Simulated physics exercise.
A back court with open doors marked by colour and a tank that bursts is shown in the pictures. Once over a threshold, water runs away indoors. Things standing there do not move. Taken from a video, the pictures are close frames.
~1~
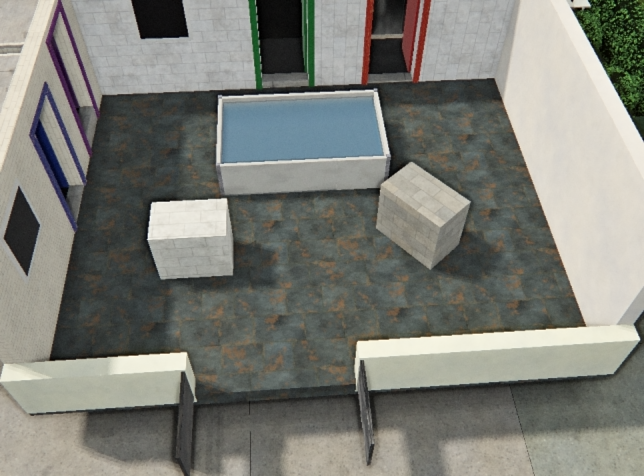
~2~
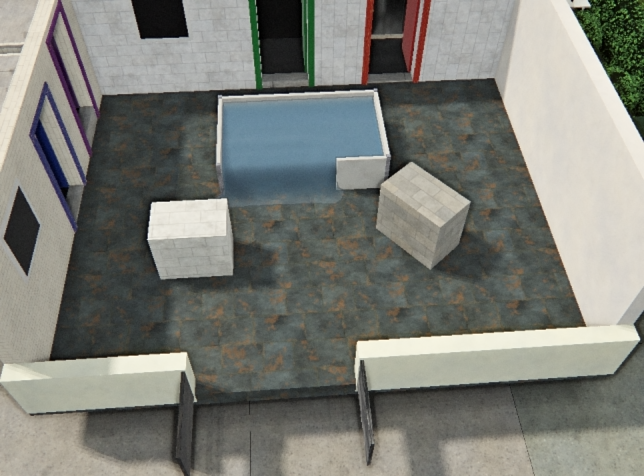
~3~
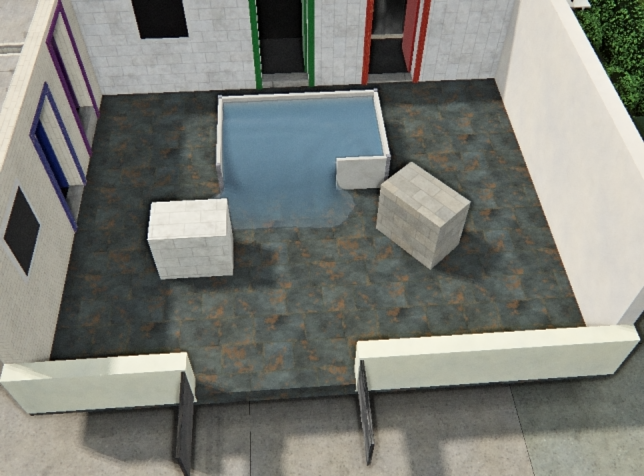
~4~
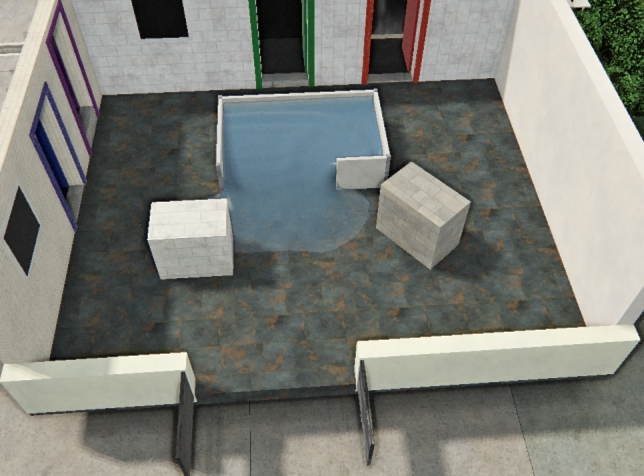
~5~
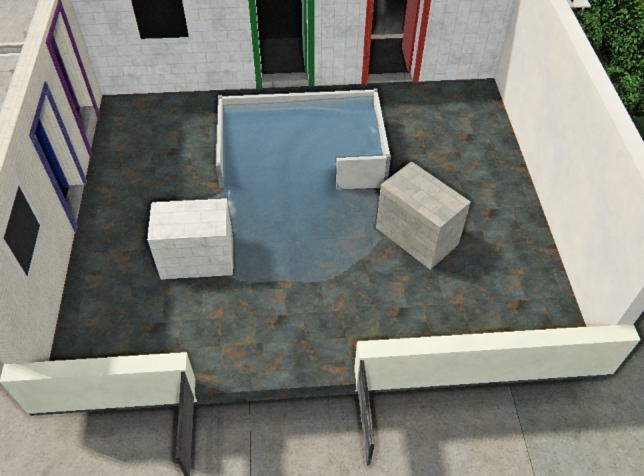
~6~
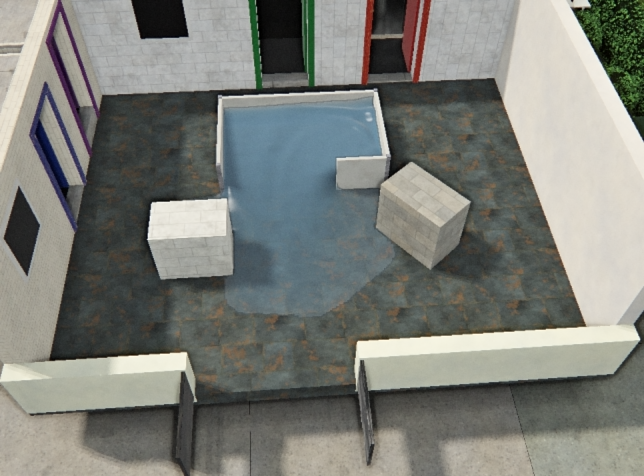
In a walled courtyard, water pours from an open tank and spreads forward between two blocks.
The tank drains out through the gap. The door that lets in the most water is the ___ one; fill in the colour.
Blue.
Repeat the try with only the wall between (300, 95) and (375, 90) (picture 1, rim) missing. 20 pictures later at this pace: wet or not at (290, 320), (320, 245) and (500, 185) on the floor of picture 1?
Taking them in the order you gave, I'd call them spared, spared and sodden.
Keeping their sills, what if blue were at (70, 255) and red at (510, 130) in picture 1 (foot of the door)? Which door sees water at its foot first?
The answer is the blue door.
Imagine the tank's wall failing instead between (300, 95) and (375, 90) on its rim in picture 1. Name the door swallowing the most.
My pick is the door marked red.
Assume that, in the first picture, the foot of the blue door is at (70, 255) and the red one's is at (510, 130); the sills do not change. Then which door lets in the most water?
That would be the blue door.
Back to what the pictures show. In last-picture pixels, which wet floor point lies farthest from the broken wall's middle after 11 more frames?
Close to (538, 355).
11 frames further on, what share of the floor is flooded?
35 %, roughly.
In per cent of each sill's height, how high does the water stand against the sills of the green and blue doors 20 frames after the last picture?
I'd say around 0 and 310 in a hundred.
A moment on, water covers 30 % of the floor; blue door not reached, purple door not reached, green door not reached, red door not reached.
Next, water covers 35 % of the floor; blue door a trickle in, purple door not reached, green door not reached, red door not reached.
Then, water covers 45 % of the floor; blue door a lot in, purple door wet at the sill, nothing in, green door not reached, red door not reached.
Later, water covers 65 % of the floor; blue door a lot in, purple door wet at the sill, nothing in, green door not reached, red door not reached.
In the end, water covers 90 % of the floor; blue door a lot in, purple door wet at the sill, nothing in, green door wet at the sill, nothing in, red door wet at the sill, nothing in; the blue door has let in the most.
